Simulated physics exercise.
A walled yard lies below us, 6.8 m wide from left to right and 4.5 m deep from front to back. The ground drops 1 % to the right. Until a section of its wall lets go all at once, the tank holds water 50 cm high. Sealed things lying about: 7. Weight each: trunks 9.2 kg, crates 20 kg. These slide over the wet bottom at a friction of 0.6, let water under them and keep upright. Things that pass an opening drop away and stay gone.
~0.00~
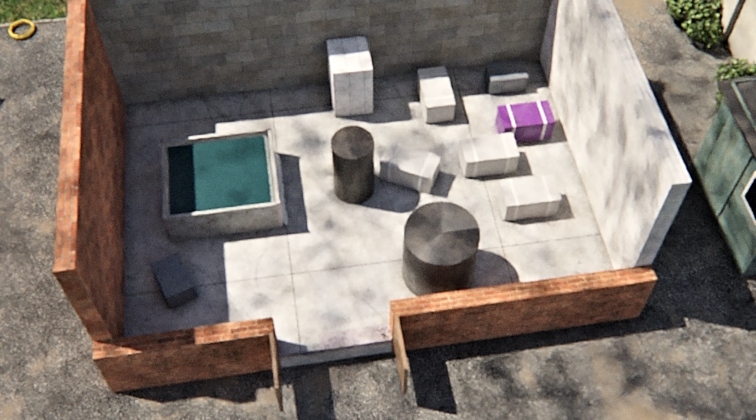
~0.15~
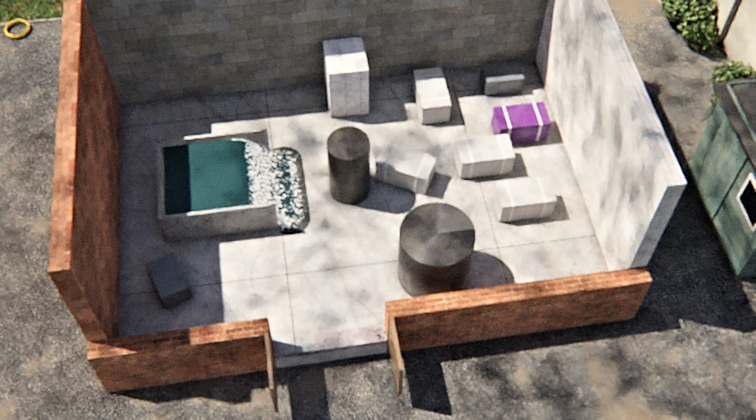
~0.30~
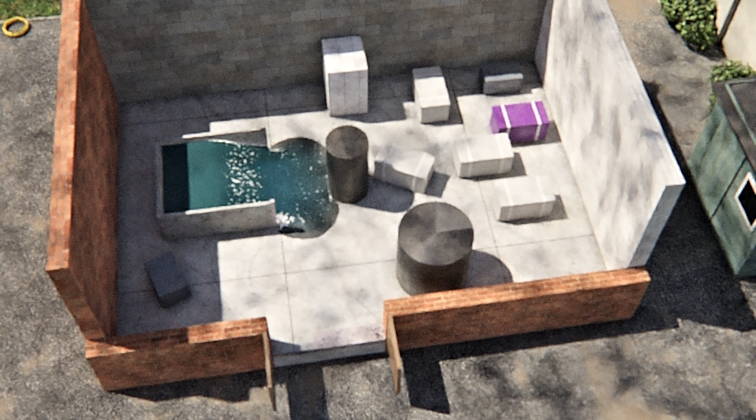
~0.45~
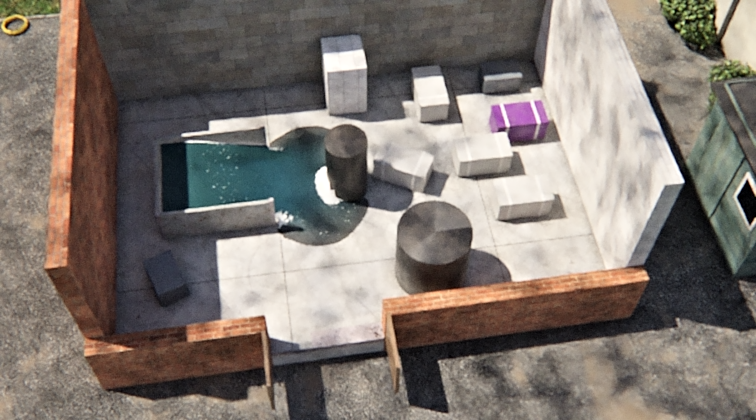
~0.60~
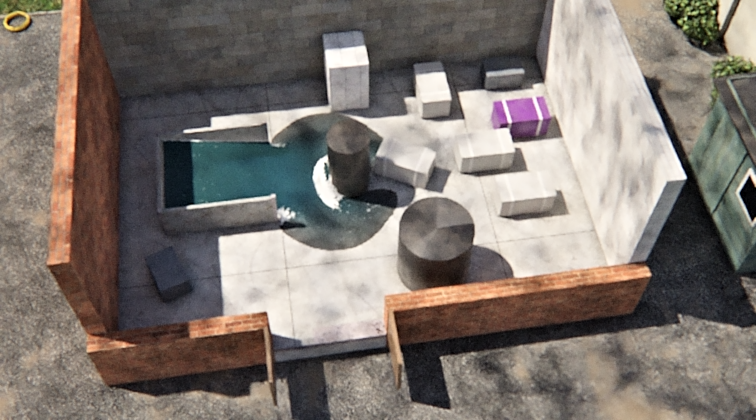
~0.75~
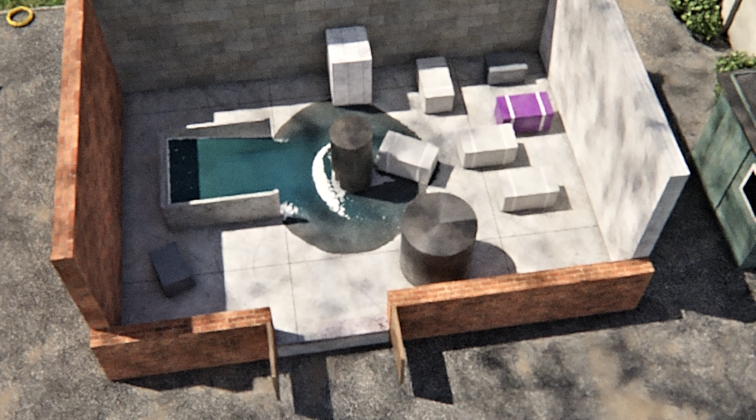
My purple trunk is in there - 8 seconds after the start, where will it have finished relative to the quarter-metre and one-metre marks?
It's going to be swept far off, I think.
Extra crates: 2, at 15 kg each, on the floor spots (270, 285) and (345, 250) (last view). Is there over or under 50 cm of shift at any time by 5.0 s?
Respectively: Inside the limit and outside the limit.
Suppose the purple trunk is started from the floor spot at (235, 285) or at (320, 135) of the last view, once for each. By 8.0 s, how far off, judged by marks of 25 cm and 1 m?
Well, the first time it keeps still, and the second time it covers a big distance.
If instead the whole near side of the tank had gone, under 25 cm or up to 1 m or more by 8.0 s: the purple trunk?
The purple trunk remains where it was.
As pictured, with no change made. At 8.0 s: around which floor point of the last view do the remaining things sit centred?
Near (457, 202).
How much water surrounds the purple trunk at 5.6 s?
7 cm or so.
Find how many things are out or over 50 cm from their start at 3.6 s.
By that point, 2.
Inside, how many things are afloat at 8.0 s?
Total: 5.
After 1.6 s the purple trunk is near (525, 105), 0.0 m from its start, aground; 0 of 7 are out; 0 afloat.
After 3.6 s the purple trunk is near (546, 116), 0.4 m from its start, afloat; 0 of 7 are out; 5 afloat.
After 5.6 s the purple trunk is near (562, 171), 1.3 m from its start, afloat; 0 of 7 are out; 4 afloat.
After 8.0 s the purple trunk is near (579, 217), 2.1 m from its start, afloat; 0 of 7 are out; 5 afloat.
